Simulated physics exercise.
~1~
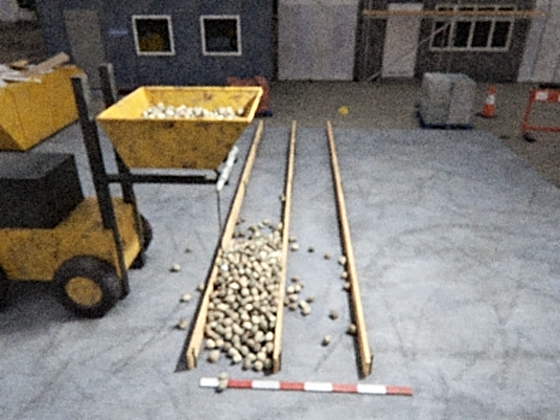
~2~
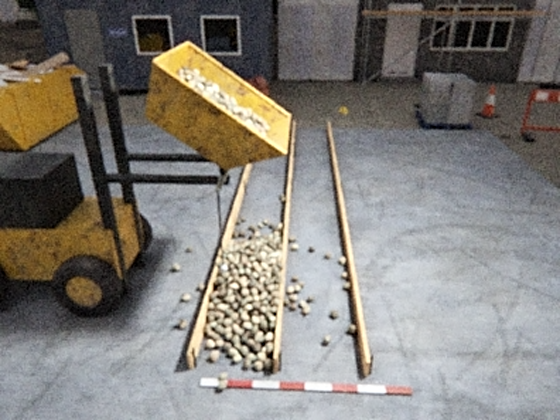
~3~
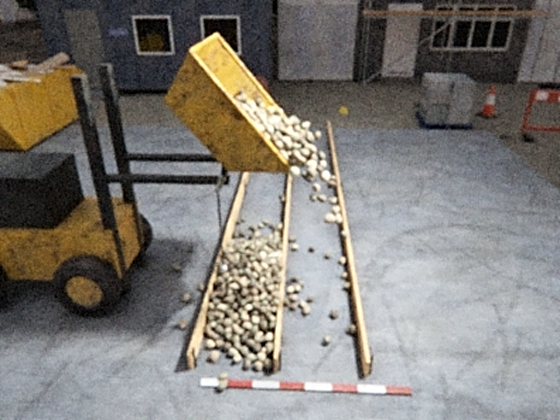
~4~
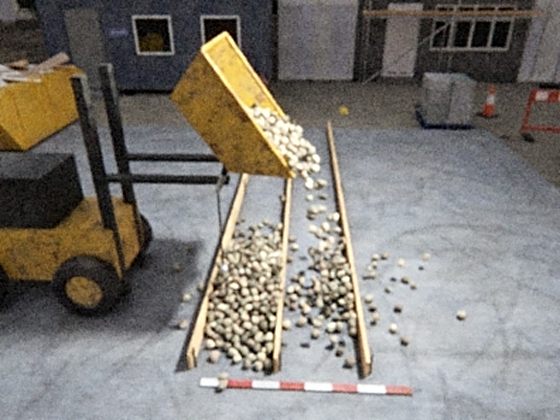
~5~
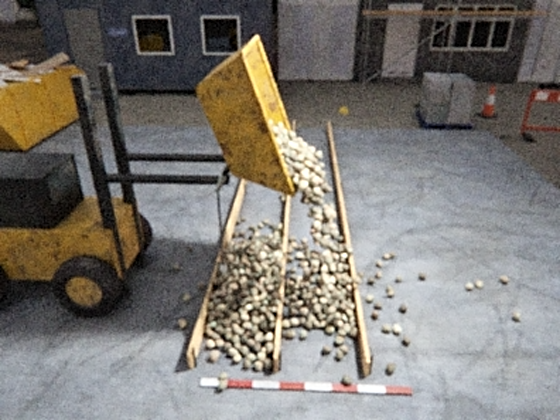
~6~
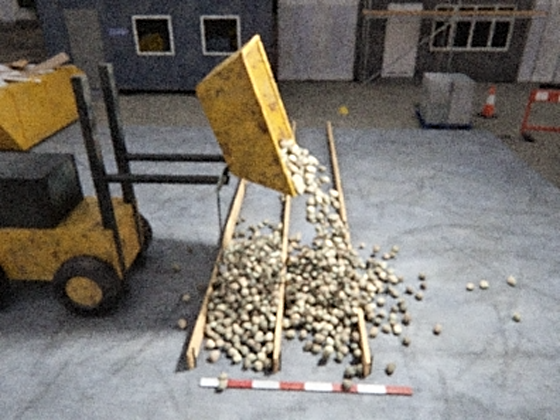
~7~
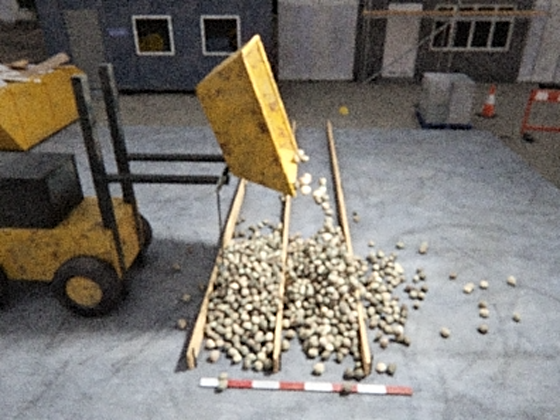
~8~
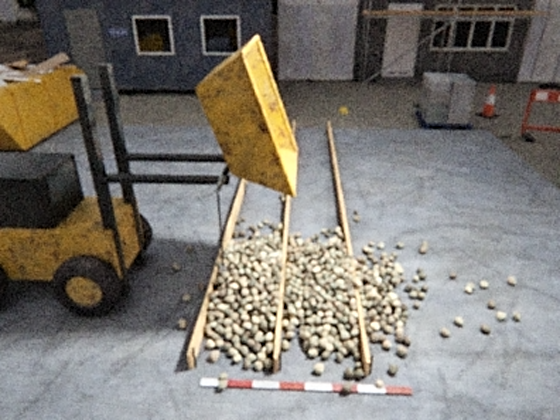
The footage shows a yellow forklift-like machine tipping a yellow skip rightward in stages over three boards, pouring pale stones beside an earlier pile, mostly into the right-hand bay. Some scatter past the last board, and the skip ends steeply tilted and empty while the stones lie still.
